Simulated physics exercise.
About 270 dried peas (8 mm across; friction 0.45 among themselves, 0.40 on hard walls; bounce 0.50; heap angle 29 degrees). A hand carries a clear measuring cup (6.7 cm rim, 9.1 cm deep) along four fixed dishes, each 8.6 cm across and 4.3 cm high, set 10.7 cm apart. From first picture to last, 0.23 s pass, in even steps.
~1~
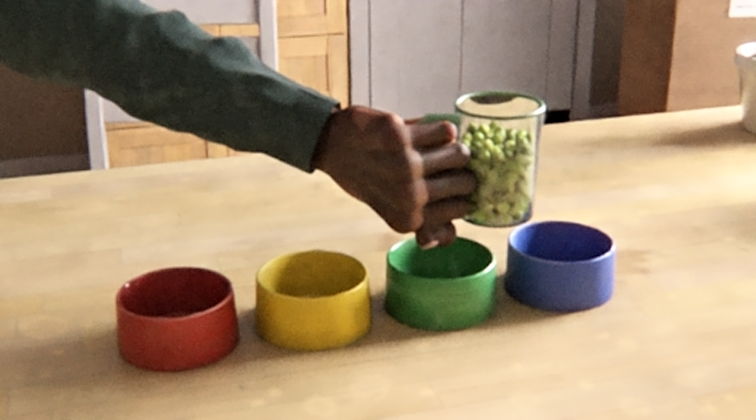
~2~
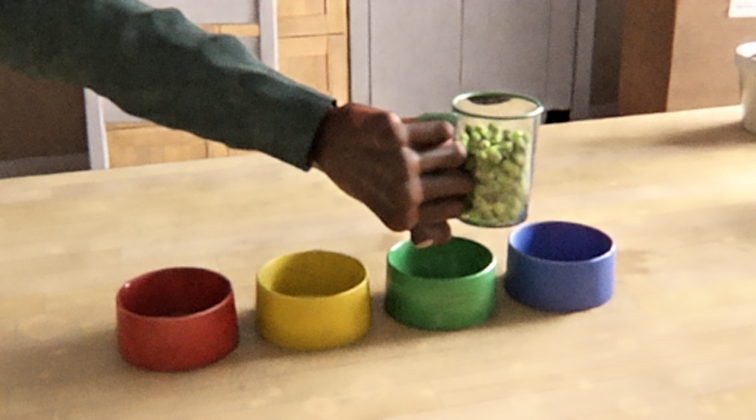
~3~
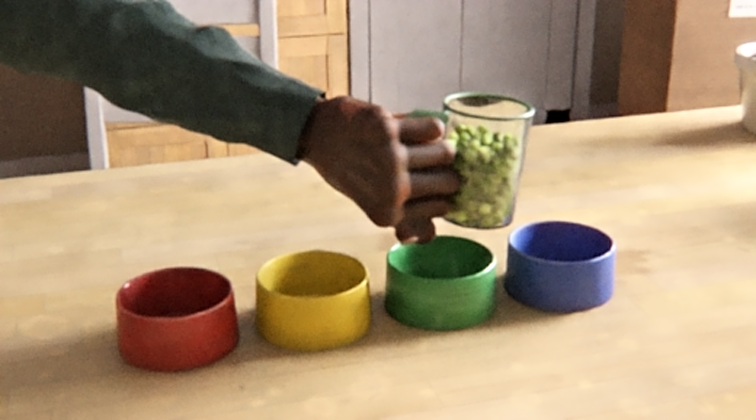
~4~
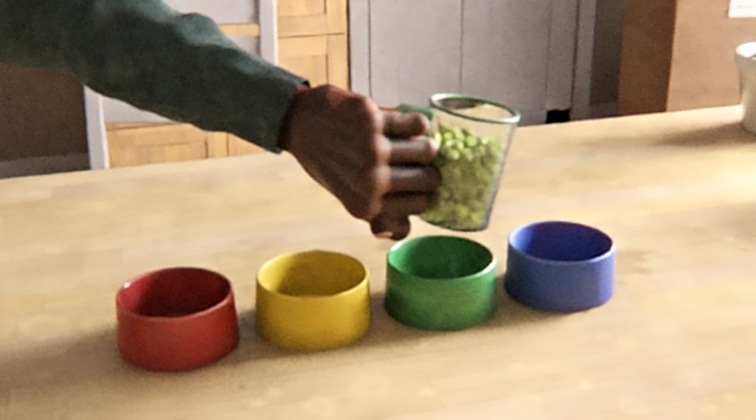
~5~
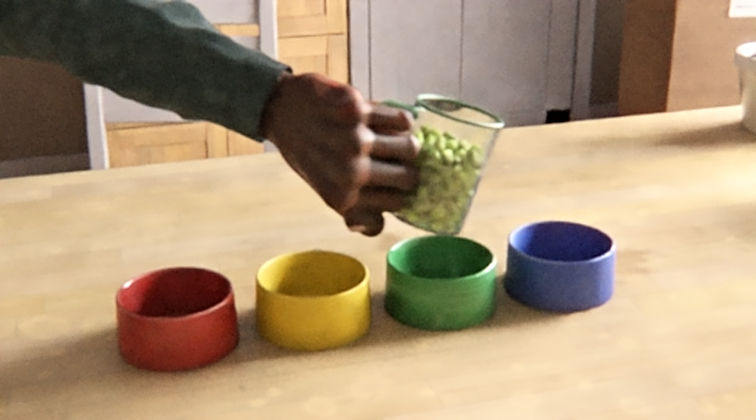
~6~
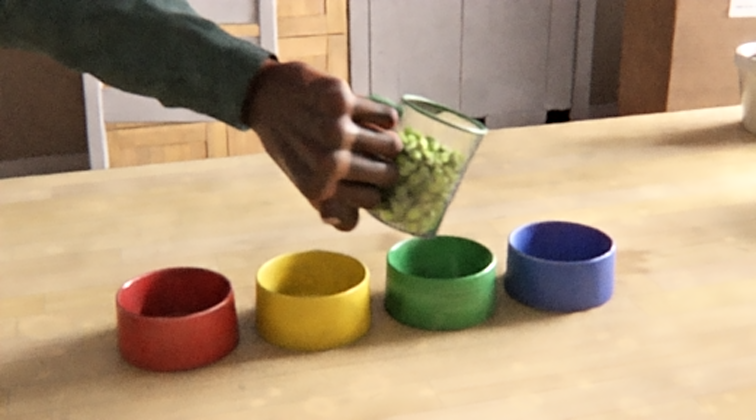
A hand in a dark green sleeve held a clear cup of green peas above four colored dishes on a wooden table, then moved it a little left while gradually tilting it rightward.
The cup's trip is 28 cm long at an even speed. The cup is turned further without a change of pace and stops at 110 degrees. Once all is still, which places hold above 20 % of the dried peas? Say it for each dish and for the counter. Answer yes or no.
Red: Yes, blue: No, green: No, yellow: No, counter: Yes.
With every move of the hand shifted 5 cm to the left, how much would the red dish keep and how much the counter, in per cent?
In that case red 100; counter 0.
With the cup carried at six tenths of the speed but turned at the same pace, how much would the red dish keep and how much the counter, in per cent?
Then: Red 20; counter 20.
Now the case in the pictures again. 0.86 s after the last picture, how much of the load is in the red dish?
Near 25 per cent so far.
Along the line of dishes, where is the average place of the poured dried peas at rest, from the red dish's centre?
About 3 cm to its right.
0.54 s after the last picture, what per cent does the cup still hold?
Some 100 per cent of the load.
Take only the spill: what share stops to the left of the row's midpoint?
Roughly 100 per cent.
Then, 0.32 s after the last picture, tilt 65 degrees; cup holds 100 %.
Then, 0.54 s after the last picture, tilt 95 degrees; cup holds 100 %.
Then, 0.86 s after the last picture, tilt 110 degrees; cup holds 70 %, red 25 %.
In the end, red 65 %, blue 0 %, green 0 %, yellow 5 %, counter 35 %.
